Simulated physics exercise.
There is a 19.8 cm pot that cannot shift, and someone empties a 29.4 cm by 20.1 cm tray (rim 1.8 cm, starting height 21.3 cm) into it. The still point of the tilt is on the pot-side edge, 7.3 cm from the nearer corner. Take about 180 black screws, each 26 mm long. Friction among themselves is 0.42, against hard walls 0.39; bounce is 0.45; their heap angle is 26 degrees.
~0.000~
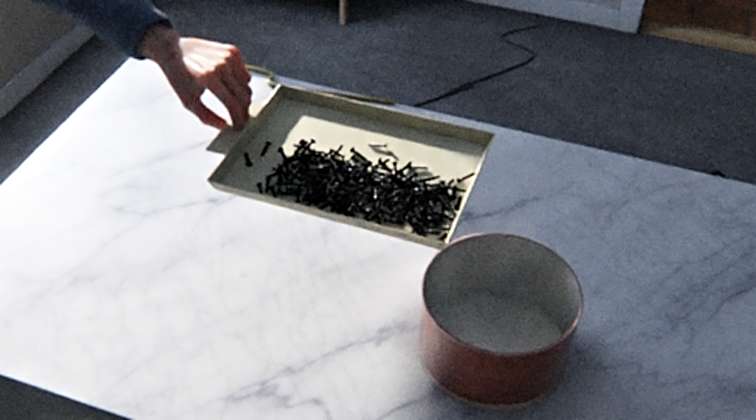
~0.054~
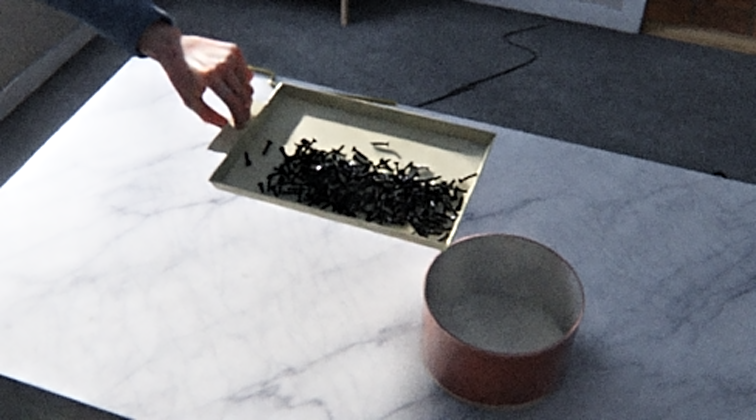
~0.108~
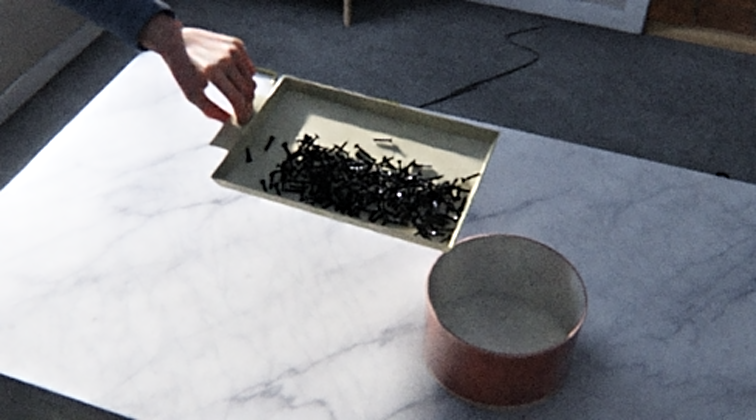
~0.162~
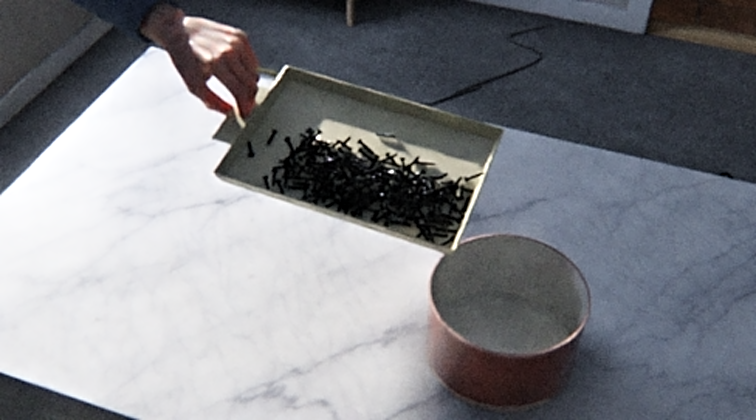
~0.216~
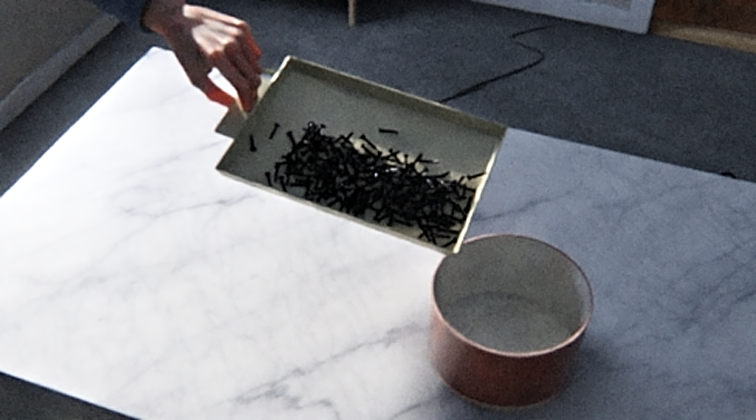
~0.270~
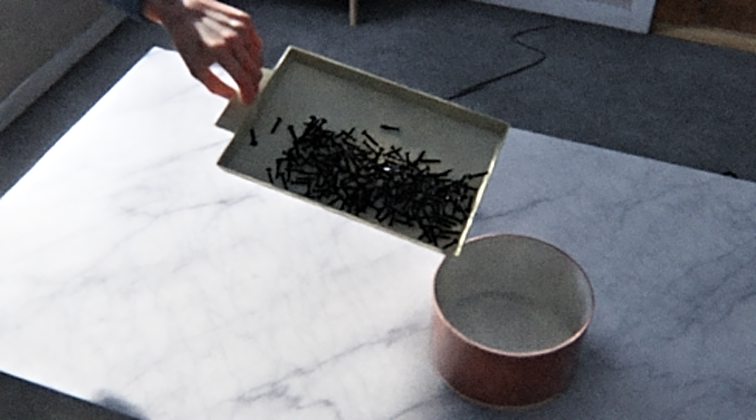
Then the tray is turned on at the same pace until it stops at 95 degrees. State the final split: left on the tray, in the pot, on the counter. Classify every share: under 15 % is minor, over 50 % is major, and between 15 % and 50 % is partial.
Left on the tray: Minor, pot: Major, counter: Partial.
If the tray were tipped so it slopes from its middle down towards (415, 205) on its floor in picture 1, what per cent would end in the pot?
I'd estimate about 95 %.
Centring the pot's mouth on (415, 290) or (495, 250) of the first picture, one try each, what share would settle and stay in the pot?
Around 100 per cent, then around 10 per cent.
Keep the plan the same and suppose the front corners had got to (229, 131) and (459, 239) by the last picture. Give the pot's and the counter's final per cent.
That works out as pot 70 and counter 30.
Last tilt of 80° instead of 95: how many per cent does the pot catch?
The pot would get around 60 per cent.
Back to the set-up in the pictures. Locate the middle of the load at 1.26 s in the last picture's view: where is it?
Look about (441, 301) in the last view.
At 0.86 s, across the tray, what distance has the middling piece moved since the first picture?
Around 5 centimetres.
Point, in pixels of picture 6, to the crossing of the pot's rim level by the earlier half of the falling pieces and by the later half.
First near (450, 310), later near (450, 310).
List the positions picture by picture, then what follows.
In the first frame, tray tilt 0 degrees, front corners at (214, 178) and (444, 239); middle of the pieces at (361, 188); pot at (502, 289).
In the second frame, tray tilt 1 degrees, front corners at (215, 177) and (445, 240); middle of the pieces at (363, 188).
In the third frame, tray tilt 3 degrees, front corners at (218, 174) and (448, 242), lowest corner right front; middle of the pieces at (366, 187).
In the fourth frame, tray tilt 7 degrees, front corners at (220, 170) and (451, 245), lowest corner right front; middle of the pieces at (369, 185).
In the fifth frame, tray tilt 10 degrees, front corners at (222, 166) and (454, 247), lowest corner right front; middle of the pieces at (371, 183).
In the sixth frame, tray tilt 14 degrees, front corners at (223, 162) and (455, 249), lowest corner right front; middle of the pieces at (373, 181); pot at (512, 290). Its pace works out near 65 degrees a second.
After 0.86 s, tilt 52 degrees; the tray holds 100 %, the pot 0 %.
After 1.26 s, tilt 78 degrees; the tray holds 30 %, the pot 25 %.
After 1.74 s, tilt 95 degrees; the tray holds 0 %, the pot 60 %.
In the end, at 2.4 s, tray 0 %, pot 60 %, counter 40 %.
